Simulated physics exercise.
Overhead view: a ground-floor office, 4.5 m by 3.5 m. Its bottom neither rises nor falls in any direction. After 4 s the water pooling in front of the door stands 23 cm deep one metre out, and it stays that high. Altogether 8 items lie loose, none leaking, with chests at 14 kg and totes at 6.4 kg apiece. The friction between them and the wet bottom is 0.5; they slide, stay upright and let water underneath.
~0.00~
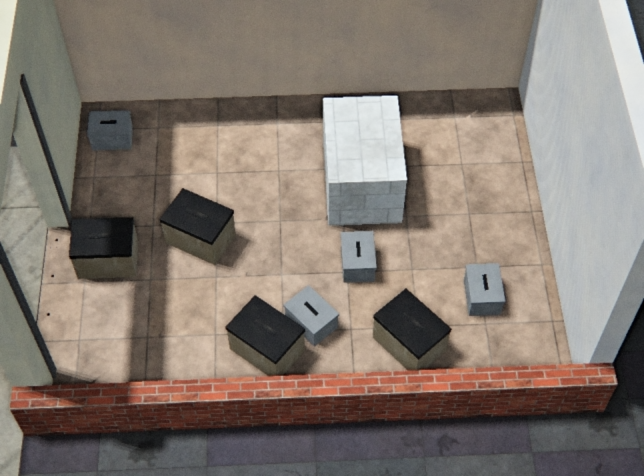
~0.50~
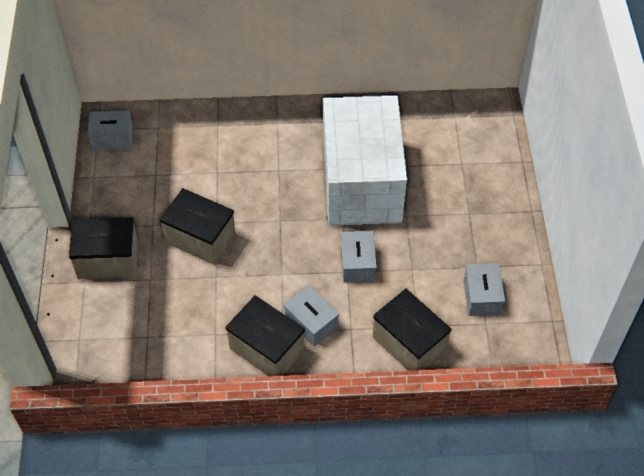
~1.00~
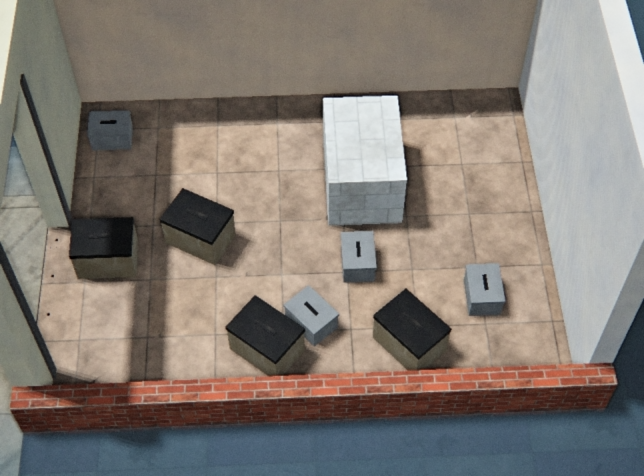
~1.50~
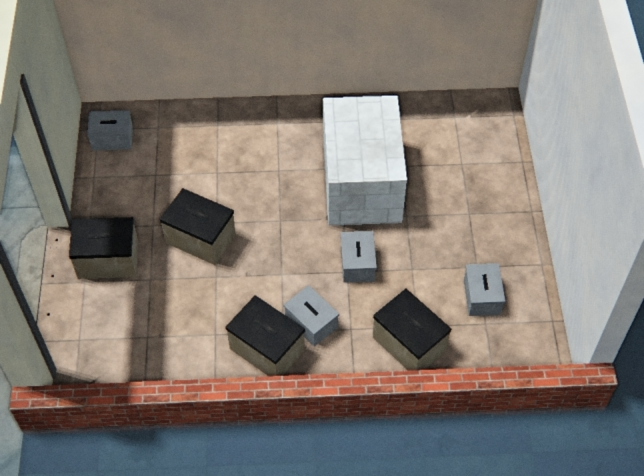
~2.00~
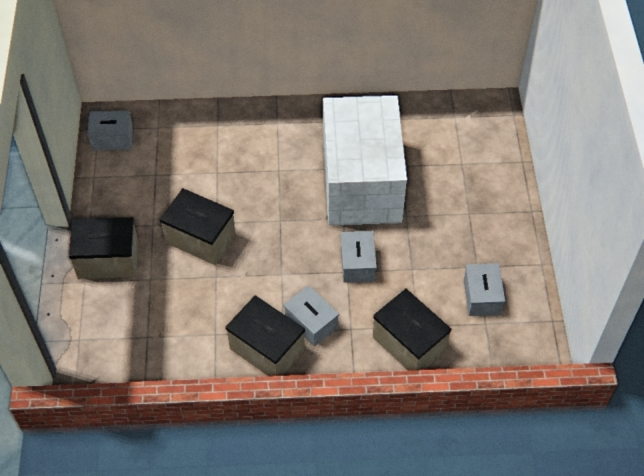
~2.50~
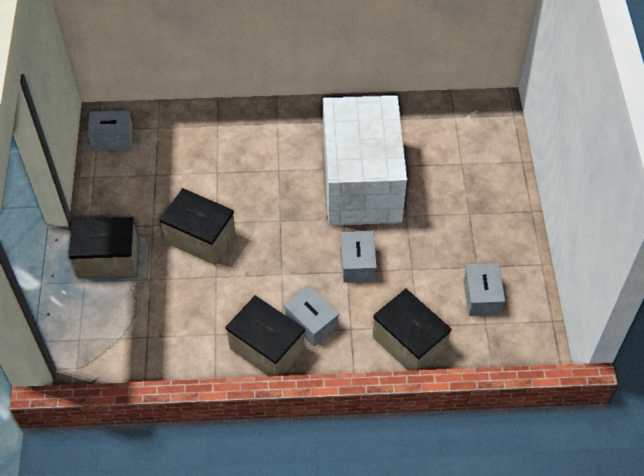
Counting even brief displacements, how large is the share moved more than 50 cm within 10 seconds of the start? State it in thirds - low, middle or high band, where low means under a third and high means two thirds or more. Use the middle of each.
High band.
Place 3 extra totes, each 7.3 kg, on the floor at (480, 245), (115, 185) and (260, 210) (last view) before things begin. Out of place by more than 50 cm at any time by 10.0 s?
In order: Farther; not as far; farther.
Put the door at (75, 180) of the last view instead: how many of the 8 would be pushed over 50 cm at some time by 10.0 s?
The answer then is 7.
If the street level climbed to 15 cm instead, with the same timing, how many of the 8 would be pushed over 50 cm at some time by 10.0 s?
The count would be 5.
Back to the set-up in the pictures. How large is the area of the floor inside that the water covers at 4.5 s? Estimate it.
The covered patch comes to about 6.0 m2.
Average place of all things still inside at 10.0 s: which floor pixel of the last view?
I'd say about (378, 170) in the last view.
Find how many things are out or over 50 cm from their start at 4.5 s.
By my reckoning, 0.
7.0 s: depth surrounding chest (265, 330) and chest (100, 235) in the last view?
About 9 and 8 cm.
After 3.5 s 0 of 8 are over 50 cm from their spots; 0 afloat.
After 4.5 s 0 of 8 are over 50 cm from their spots; 0 afloat.
After 7.0 s 7 of 8 are over 50 cm from their spots; 7 afloat.
After 10.0 s 7 of 8 are over 50 cm from their spots, and 7 have been at some point; 7 afloat.
